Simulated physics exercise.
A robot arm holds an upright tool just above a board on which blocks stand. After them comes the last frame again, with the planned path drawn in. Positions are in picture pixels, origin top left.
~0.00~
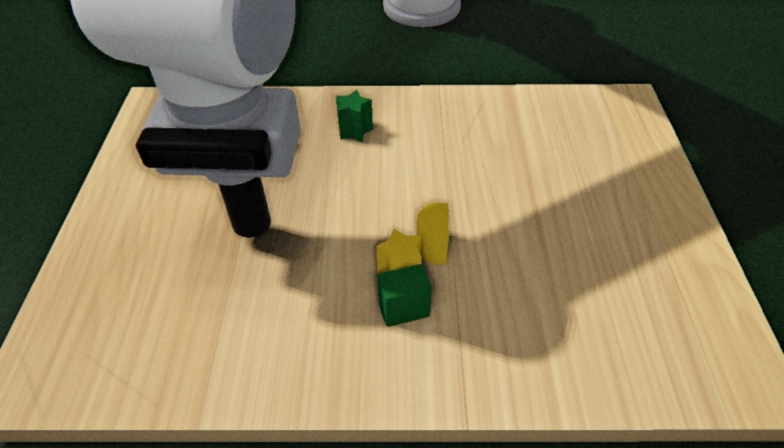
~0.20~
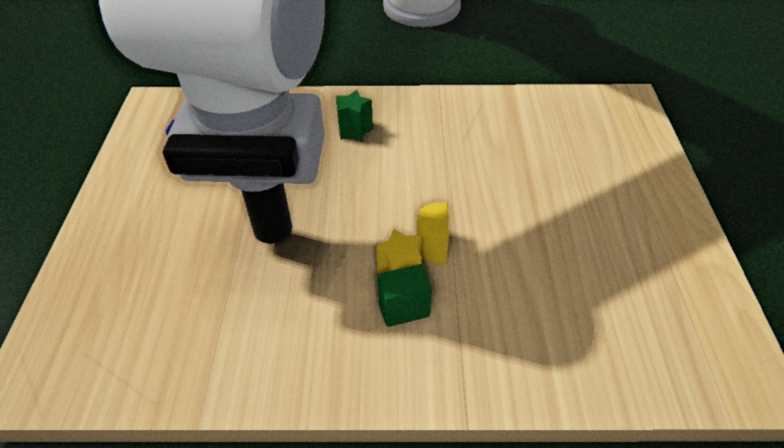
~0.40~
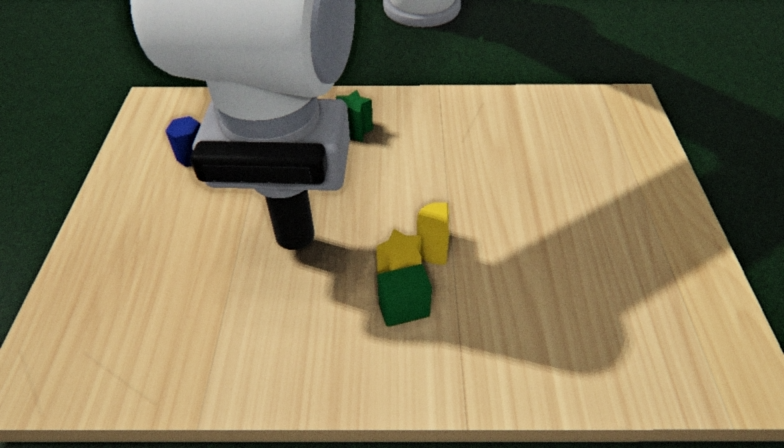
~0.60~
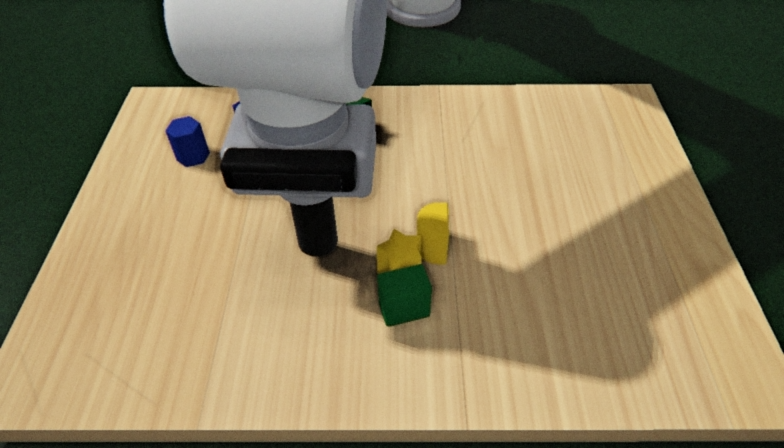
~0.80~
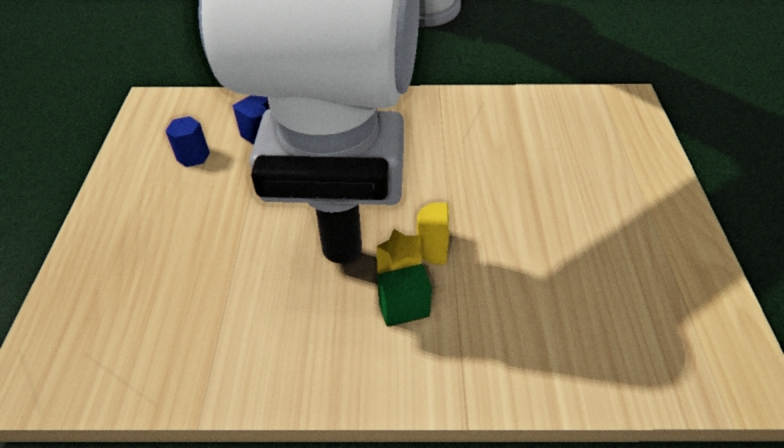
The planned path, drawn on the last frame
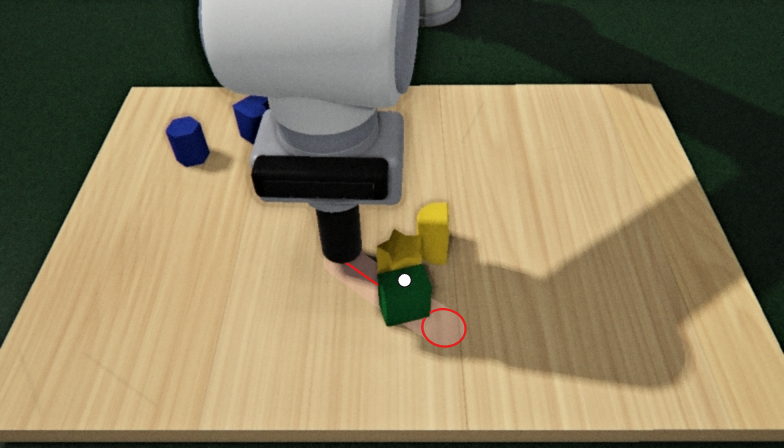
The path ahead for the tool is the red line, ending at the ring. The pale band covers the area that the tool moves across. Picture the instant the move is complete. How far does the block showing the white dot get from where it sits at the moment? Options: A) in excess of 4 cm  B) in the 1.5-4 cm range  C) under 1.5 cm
The answer is A.
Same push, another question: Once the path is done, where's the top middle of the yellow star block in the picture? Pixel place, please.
At roughly (439, 254).
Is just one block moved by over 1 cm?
No, I don't think so.
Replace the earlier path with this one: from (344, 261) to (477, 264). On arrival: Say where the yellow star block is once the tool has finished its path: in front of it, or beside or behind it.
By then it is beside or behind the tool.
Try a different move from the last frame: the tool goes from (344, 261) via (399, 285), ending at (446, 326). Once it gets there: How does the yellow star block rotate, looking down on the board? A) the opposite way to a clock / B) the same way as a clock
The one that fits is A, the opposite way to a clock.
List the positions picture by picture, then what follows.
Tip of the tool at (252, 224), middles of tops, yellow star block at (401, 246), green oblong block at (405, 280), yellow D-shaped block at (435, 217), in the first picture.
Tool at (273, 230), nothing pushed, in the second picture.
Tool at (295, 236), nothing pushed, in the third picture.
Tool at (318, 242), nothing pushed, in the fourth picture.
Tool at (342, 248), yellow star block at (401, 246), green oblong block at (405, 280), yellow D-shaped block at (435, 217), in the fifth picture.
The line goes from (344, 261) directly to (444, 327); the dot is on the green oblong block.
The first path, step by step. One third of the way, tool at (374, 270); yellow star block at (417, 248), turned 25° anticlockwise; green oblong block at (407, 283).
Two thirds of the way, tool at (409, 293); yellow star block at (435, 253), turned 85° anticlockwise; green oblong block at (431, 305), turned 10° anticlockwise.
At the end, tool at (445, 316); yellow star block at (439, 254), turned 100° anticlockwise; green oblong block at (463, 333); yellow D-shaped block unmoved.
